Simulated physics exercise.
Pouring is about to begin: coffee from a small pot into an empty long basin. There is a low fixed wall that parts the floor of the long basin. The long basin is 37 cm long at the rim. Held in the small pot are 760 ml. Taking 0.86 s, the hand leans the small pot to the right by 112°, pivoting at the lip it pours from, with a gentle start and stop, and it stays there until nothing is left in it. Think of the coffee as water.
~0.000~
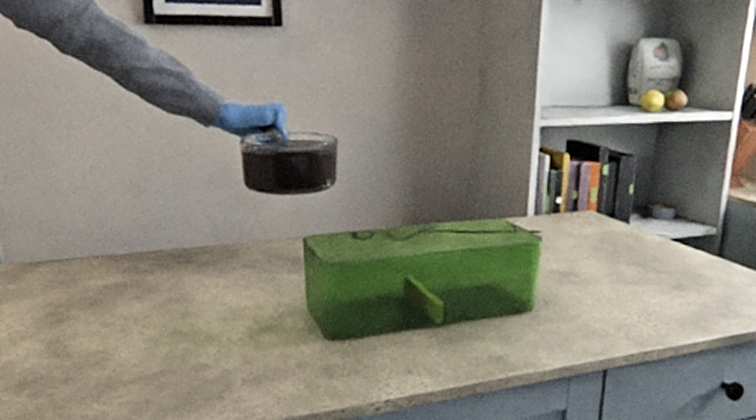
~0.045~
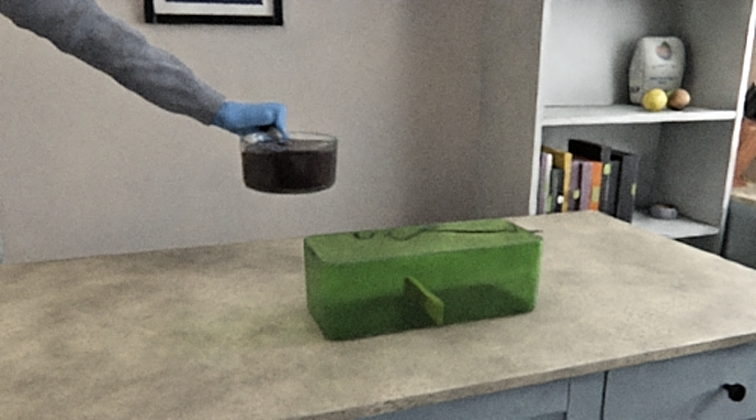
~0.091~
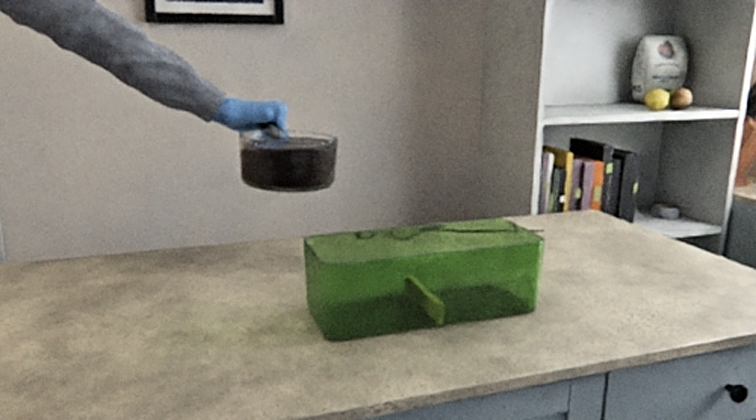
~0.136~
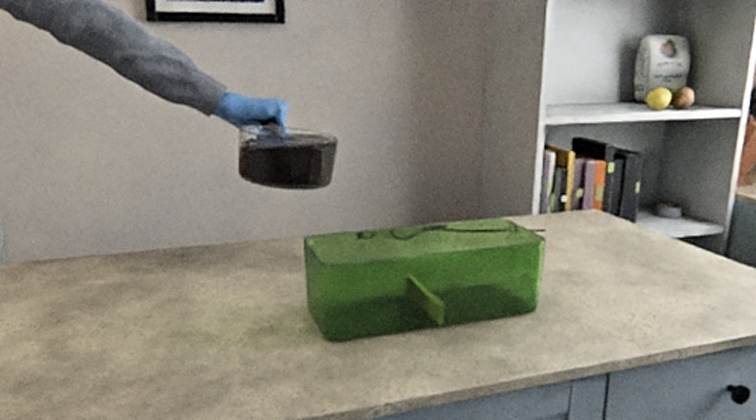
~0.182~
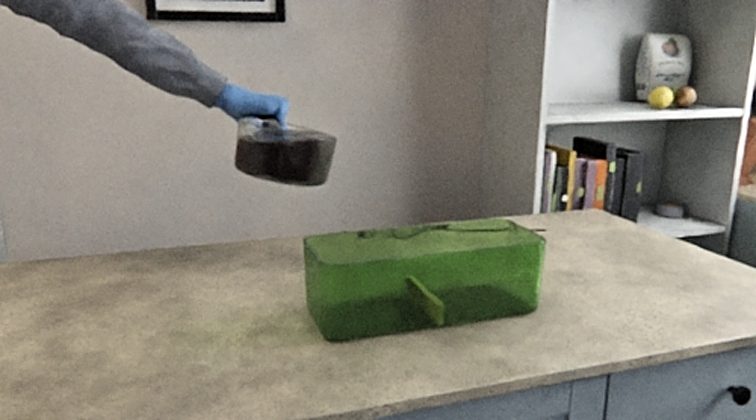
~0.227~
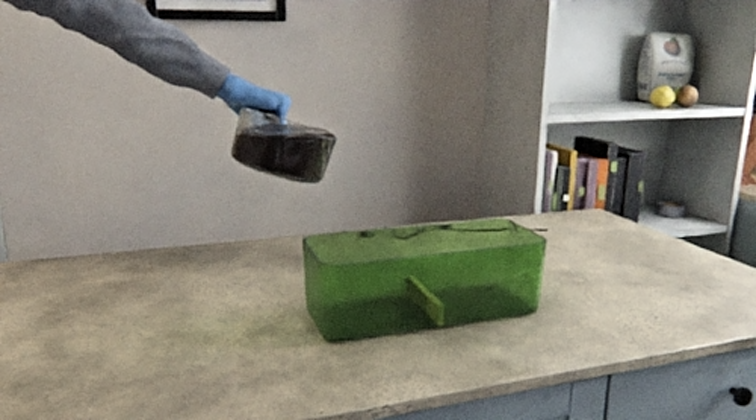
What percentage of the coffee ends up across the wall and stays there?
About 42 per cent.
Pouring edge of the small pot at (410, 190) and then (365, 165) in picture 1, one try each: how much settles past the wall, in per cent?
85 per cent first, 70 per cent second.
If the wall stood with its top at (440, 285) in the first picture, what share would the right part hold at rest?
That would be about 10 in a hundred, I'd say.
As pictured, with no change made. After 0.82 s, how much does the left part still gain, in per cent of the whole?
It comes to some 14 per cent.
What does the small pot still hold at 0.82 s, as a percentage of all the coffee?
4 %.
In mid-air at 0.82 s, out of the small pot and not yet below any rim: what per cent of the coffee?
Near 16 per cent, I'd say.
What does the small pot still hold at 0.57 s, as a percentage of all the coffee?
About 44 percent.
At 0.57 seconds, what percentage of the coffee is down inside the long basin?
Some 8 per cent.
Then, 0.57 s in, the tilt is 83° and 44 per cent is still to pour, 8 is left of the wall and 0 right of it.
Then, 0.82 s in, the tilt is 111° and 4 per cent is still to pour, 40 is left of the wall and 39 right of it.
Then, 1.08 s in, the tilt is 112° and 0 per cent is still to pour, 56 is left of the wall and 41 right of it.
Then, 1.36 s in, the tilt is 112° and 0 per cent is still to pour, 56 is left of the wall and 41 right of it.
Finally, 55 per cent lies left of the wall, 42 right of it and 2 outside.
